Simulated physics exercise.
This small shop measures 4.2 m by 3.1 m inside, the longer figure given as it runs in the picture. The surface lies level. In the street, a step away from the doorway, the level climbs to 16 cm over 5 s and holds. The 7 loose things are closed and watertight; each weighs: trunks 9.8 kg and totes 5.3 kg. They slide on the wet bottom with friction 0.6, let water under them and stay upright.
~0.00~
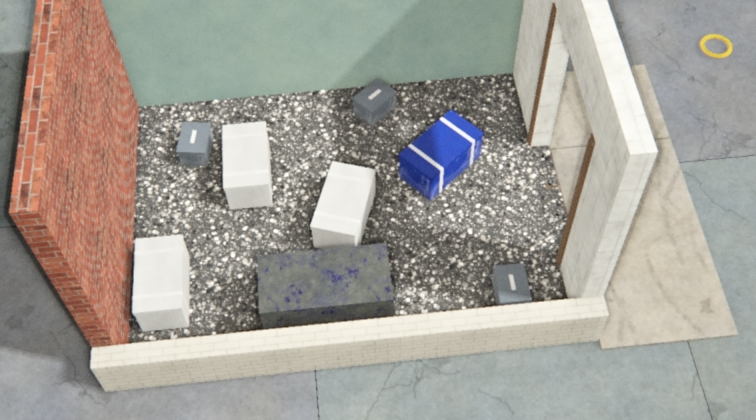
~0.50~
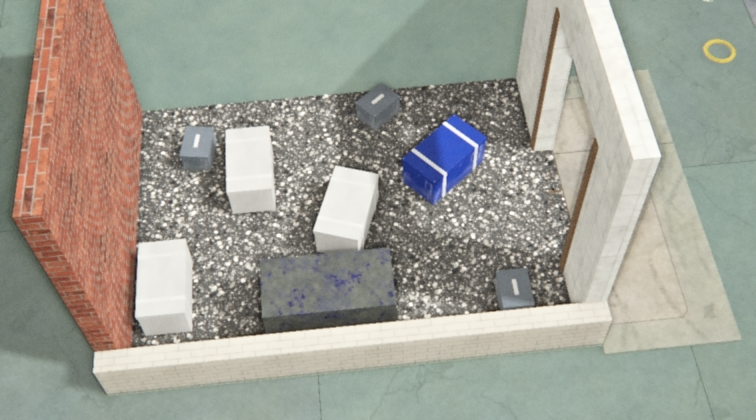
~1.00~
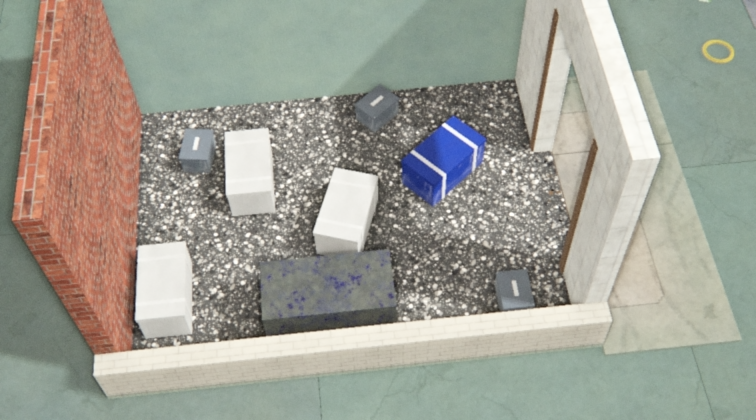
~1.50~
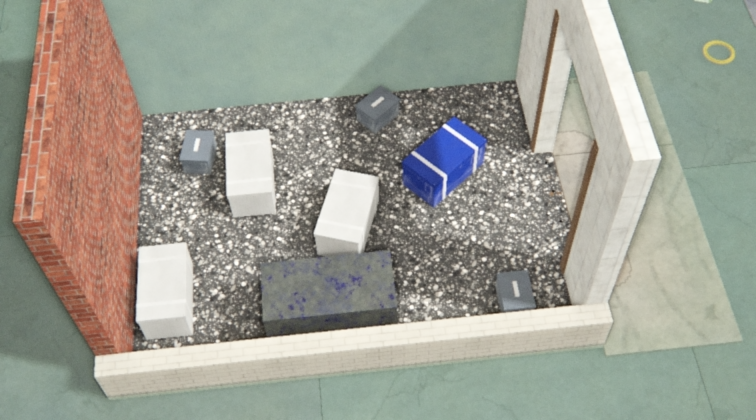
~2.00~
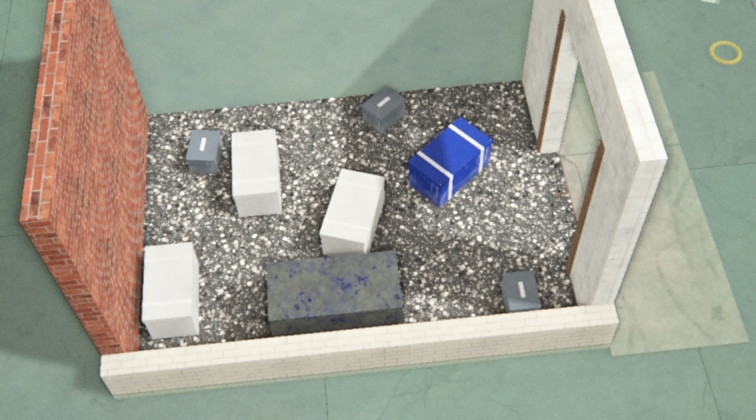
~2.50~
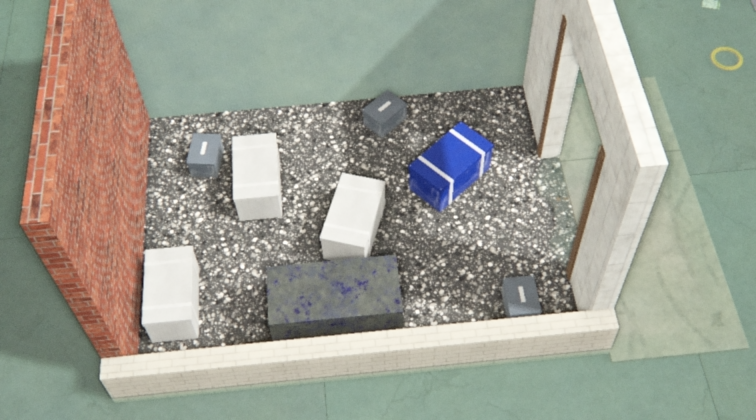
A blue trunk, pale boxes and small grey totes sit still on a speckled floor.
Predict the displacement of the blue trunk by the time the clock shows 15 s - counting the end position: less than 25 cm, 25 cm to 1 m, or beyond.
The blue trunk travels far.
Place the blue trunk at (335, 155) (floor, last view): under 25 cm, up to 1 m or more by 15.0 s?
It moves a short way.
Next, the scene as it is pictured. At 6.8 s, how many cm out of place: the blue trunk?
About 80 cm.
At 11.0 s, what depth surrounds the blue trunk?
About 11 cm.
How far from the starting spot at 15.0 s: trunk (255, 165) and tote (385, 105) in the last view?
In that order: 80 cm, 30 cm.
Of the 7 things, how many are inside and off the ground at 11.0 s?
7 of them.
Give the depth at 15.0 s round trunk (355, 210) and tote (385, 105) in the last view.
About 13 and 12 cm.
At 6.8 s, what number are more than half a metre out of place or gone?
By then 2.
After 3.5 s the blue trunk is near (451, 155), 0.0 m from its start, aground; 0 afloat.
After 6.8 s the blue trunk is near (387, 114), 0.8 m from its start, aground; 1 afloat.
After 11.0 s the blue trunk is near (237, 136), 2.2 m from its start, afloat; 7 afloat.
After 15.0 s the blue trunk is near (268, 108), 2.0 m from its start, afloat; 7 afloat.
